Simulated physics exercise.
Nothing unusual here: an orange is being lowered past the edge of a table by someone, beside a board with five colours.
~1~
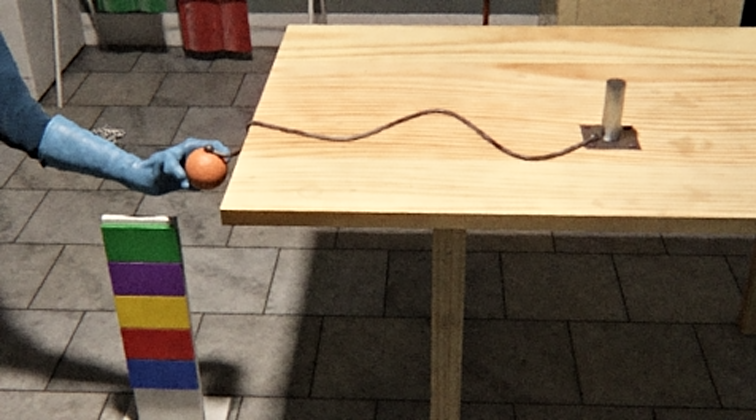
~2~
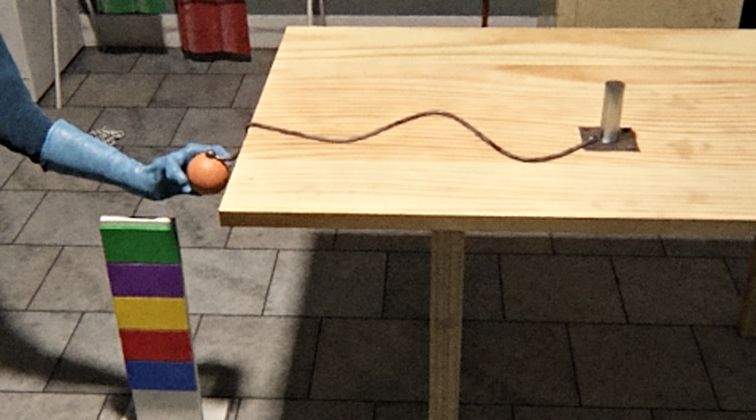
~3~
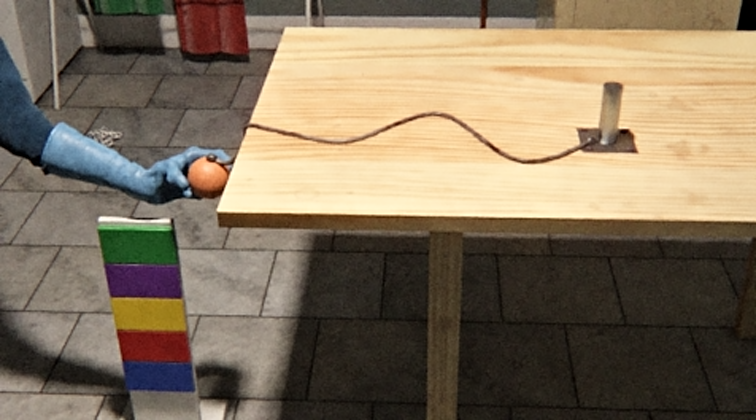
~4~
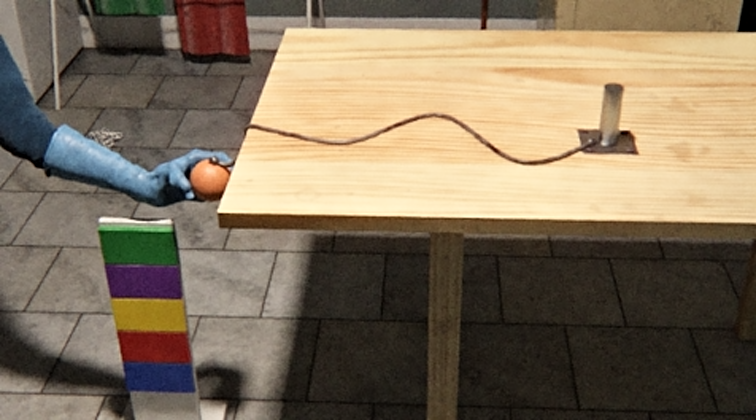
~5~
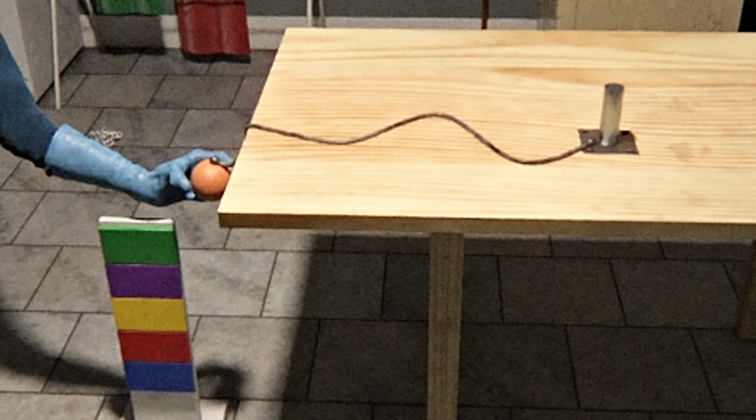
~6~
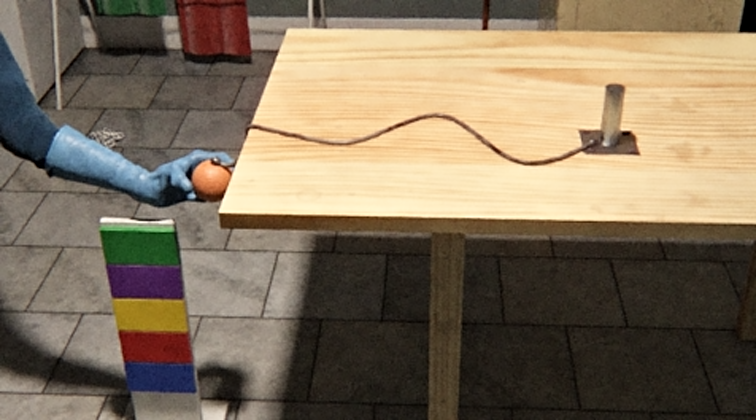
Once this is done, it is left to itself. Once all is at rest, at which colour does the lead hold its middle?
At purple.
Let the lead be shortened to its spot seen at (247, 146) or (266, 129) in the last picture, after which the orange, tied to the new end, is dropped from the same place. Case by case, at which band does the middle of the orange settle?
Per try - 1: Green; 2: Above them all.
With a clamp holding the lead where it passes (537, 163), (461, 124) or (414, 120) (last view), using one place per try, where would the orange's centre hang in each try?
Try 1: (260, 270); try 2: (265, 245); try 3: (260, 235).
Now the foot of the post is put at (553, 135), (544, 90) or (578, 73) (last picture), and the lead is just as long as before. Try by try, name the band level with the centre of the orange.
Taking each post in turn, it's yellow, then yellow, then purple.
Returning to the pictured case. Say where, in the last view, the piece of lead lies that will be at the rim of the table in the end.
The bit in question sits close to (335, 143).
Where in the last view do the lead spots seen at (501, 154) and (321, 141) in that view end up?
In that view they reach (475, 136) and (250, 144).
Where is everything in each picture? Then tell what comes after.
The first picture shows orange (207, 169); green (140, 245); purple (146, 280); yellow (152, 313); red (157, 345); blue (162, 376).
The second picture shows orange (208, 174); lead through (561, 155) (488, 142) (432, 113) (357, 139) (275, 130).
The third picture shows orange (209, 178).
The fourth picture shows orange (212, 181); lead through (560, 157) (487, 144) (431, 115) (356, 141) (274, 131).
The fifth picture shows orange (212, 181).
The sixth picture shows orange (213, 181); lead through (561, 158) (488, 144) (432, 116) (357, 141) (276, 132).
Soon after, orange near (234, 278); level with purple.
Then, orange near (293, 281); level with purple.
Further on, orange near (267, 287); level with purple.
At rest, orange near (256, 287); level with purple. The purple one.
